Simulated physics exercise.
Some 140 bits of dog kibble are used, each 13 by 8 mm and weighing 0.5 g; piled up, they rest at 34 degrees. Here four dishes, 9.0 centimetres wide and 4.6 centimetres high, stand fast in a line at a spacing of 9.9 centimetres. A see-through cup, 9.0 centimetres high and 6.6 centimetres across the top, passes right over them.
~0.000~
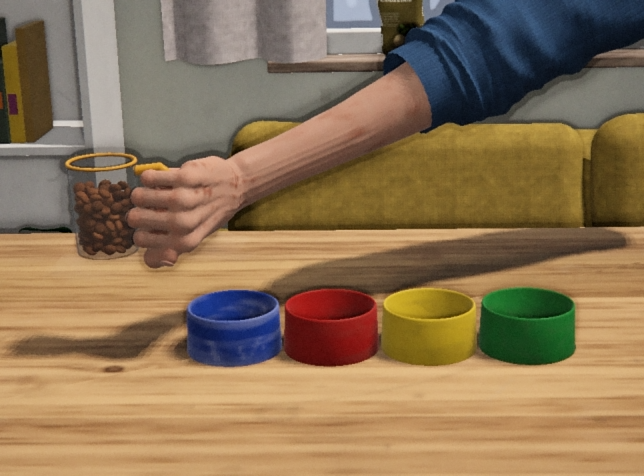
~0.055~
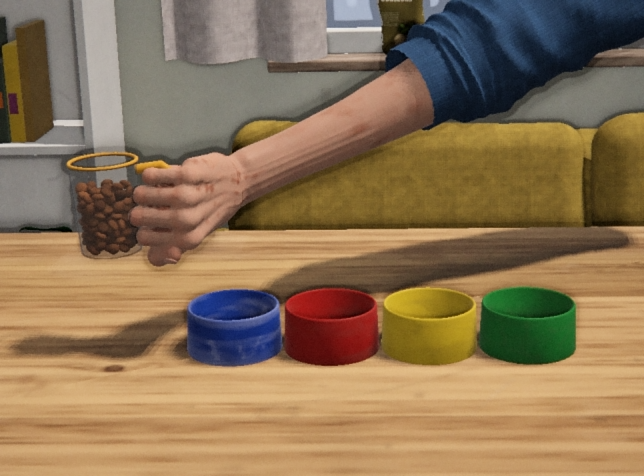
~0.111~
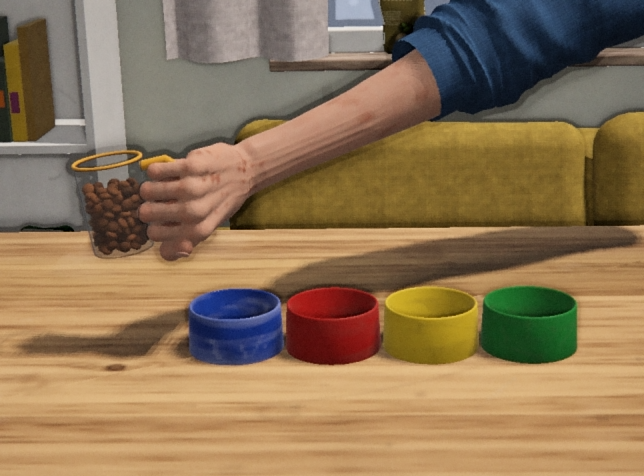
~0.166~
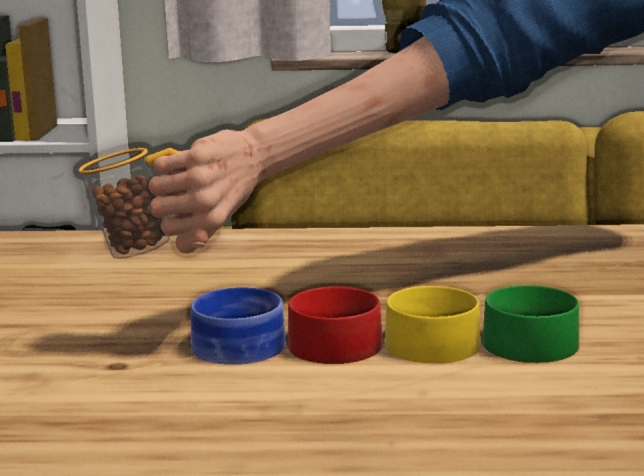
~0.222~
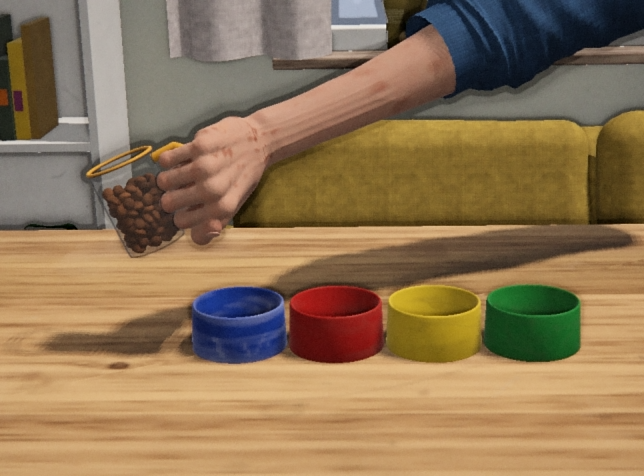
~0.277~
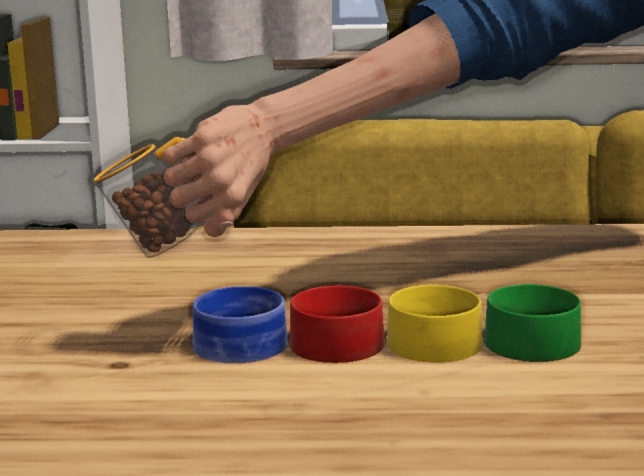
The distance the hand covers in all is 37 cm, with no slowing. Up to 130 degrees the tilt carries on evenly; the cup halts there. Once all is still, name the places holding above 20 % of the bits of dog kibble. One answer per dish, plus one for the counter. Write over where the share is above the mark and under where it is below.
Red: Under; blue: Over; green: Under; yellow: Under; counter: Under.
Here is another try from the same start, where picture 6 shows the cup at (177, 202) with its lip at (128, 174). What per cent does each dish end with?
Kept per dish: Red = 0, blue = 0, green = 0, yellow = 100.
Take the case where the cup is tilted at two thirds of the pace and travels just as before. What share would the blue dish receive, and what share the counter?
In that case you'd see blue at 10 and the counter at 0.
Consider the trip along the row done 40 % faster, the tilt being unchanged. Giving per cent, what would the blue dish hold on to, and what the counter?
Shares: Blue 10, counter 10.
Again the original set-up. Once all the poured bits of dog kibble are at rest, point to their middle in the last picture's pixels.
Roughly (247, 329).
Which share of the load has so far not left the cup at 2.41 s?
Roughly 0 %.
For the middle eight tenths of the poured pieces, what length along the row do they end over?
Roughly 6 cm of the row.
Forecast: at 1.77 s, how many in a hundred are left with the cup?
Near 0 per cent of the load.
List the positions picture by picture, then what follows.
Cup at (105, 207), tilt 0 degrees, lip at (68, 163), moved 0.0 cm; middle of the pieces at (108, 217); blue dish at (233, 306); red dish at (331, 305); yellow dish at (429, 304); green dish at (528, 303), in the first picture.
Cup at (107, 206), tilt 2 degrees, lip at (69, 163), moved 0.2 cm; middle of the pieces at (111, 217), in the second picture.
Cup at (116, 205), tilt 7 degrees, lip at (74, 165), moved 0.9 cm; middle of the pieces at (120, 215), in the third picture.
Cup at (127, 204), tilt 14 degrees, lip at (81, 169), moved 1.8 cm; middle of the pieces at (133, 214), in the fourth picture.
Cup at (138, 203), tilt 21 degrees, lip at (89, 174), moved 2.8 cm; middle of the pieces at (145, 212), in the fifth picture.
Cup at (148, 203), tilt 28 degrees, lip at (96, 179), moved 3.8 cm; middle of the pieces at (156, 211); blue dish at (239, 302); red dish at (336, 302); yellow dish at (435, 301); green dish at (534, 300). The cup turns about 130 degrees a second and travels 17 cm a second, in the sixth picture.
After 1.17 s, tilt 130 degrees; cup holds 30 %, blue 60 %.
Then, at 1.77 s, tilt 130 degrees; cup holds 0 %, red 5 %, blue 85 %.
After 2.41 s, tilt 130 degrees; cup holds 0 %, red 5 %, blue 85 %.
At rest (2.7 s), red 5 %, blue 85 %, green 0 %, yellow 0 %, counter 10 %.
